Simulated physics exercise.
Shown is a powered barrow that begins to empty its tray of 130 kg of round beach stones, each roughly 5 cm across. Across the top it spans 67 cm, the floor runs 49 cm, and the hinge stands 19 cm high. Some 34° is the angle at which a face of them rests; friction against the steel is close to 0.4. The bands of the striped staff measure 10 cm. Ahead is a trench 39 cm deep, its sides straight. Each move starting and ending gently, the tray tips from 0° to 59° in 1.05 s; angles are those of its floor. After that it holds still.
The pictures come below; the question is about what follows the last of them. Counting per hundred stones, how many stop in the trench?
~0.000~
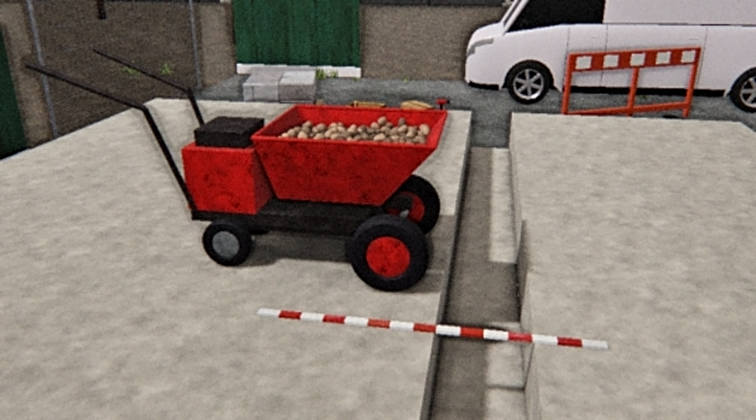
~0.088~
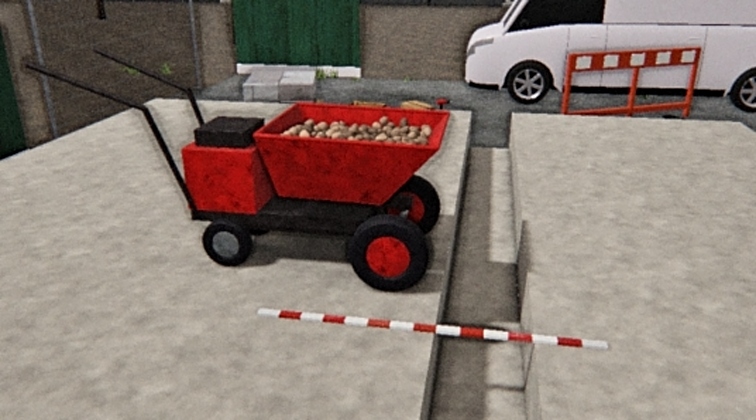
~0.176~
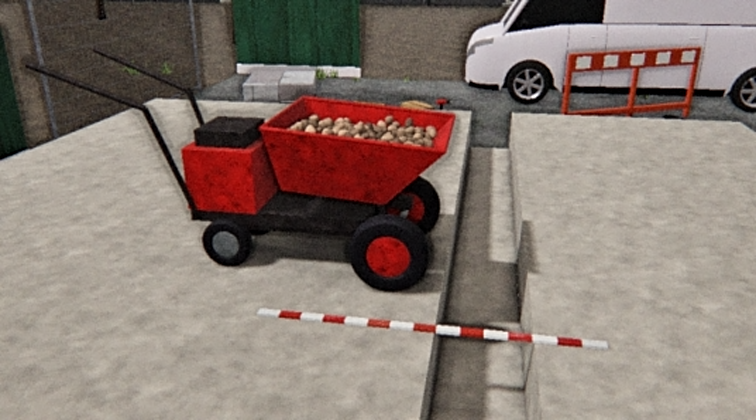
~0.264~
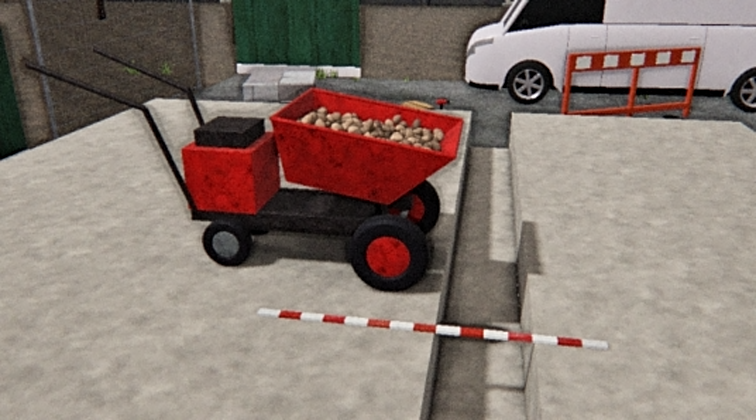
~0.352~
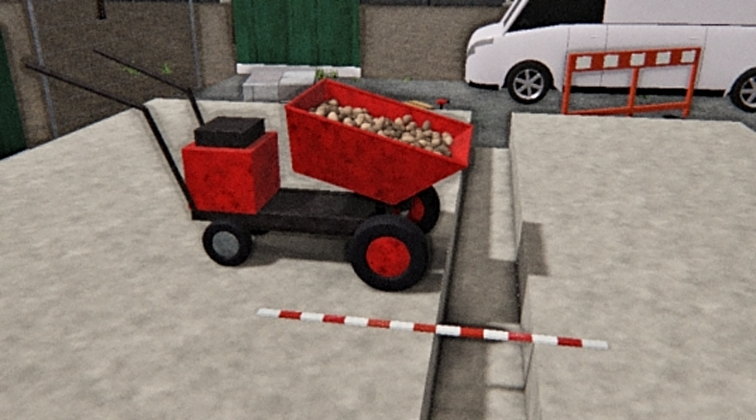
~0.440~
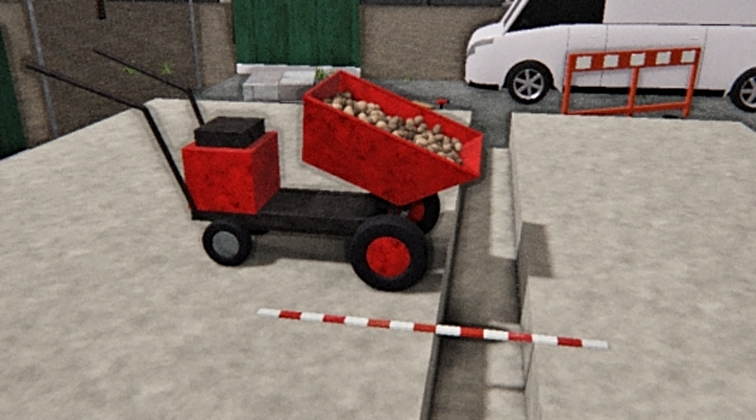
Some 38.
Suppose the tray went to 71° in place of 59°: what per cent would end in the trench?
Expect roughly 25 per cent.
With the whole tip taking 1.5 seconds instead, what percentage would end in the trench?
Around 40 per cent would end in the trench.
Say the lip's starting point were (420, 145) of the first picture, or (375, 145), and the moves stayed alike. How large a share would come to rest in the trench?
The first gives about 55 percent and the second about 85 percent.
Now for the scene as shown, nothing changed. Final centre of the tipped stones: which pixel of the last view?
Somewhere near pixel (549, 270).
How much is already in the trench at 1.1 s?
Some 5 per cent of the load by that point.
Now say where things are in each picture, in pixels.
The first picture shows lip at (436, 147), floor tilted 0°, highest stones at (385, 130).
The second picture shows lip at (439, 148), floor tilted 1°, highest stones at (364, 129); the stones move at 0.2 m/s on average.
The third picture shows lip at (445, 152), floor tilted 4°, highest stones at (323, 125); the stones move at 0.4 m/s on average.
In the fourth picture, the tray is at 9°, its lip at (455, 157); the top of the load is at (320, 118); the stones move at 0.5 m/s on average.
In the fifth picture, the tray is at 15°, its lip at (467, 166); the top of the load is at (331, 110); the stones move at 0.6 m/s on average.
In the sixth picture, the tray is at 22°, its lip at (479, 176); the top of the load is at (339, 100); the stones move at 0.7 m/s on average.
After 0.8 s the floor is at 50°; 100 % in the tray; the foremost stones are at (499, 202).
After 1.1 s the floor is at 59°; 83 % in the tray, 4 % in the trench, 13 % past the trench; the foremost stones are at (573, 269).
After 1.5 s the floor is at 59°; 46 % in the tray, 5 % in the trench, 49 % past the trench; the foremost stones are at (678, 288).
After 3.5 s the floor is at 59°; 5 % in the tray, 38 % in the trench, 57 % past the trench; the foremost stones are past the picture's edge.
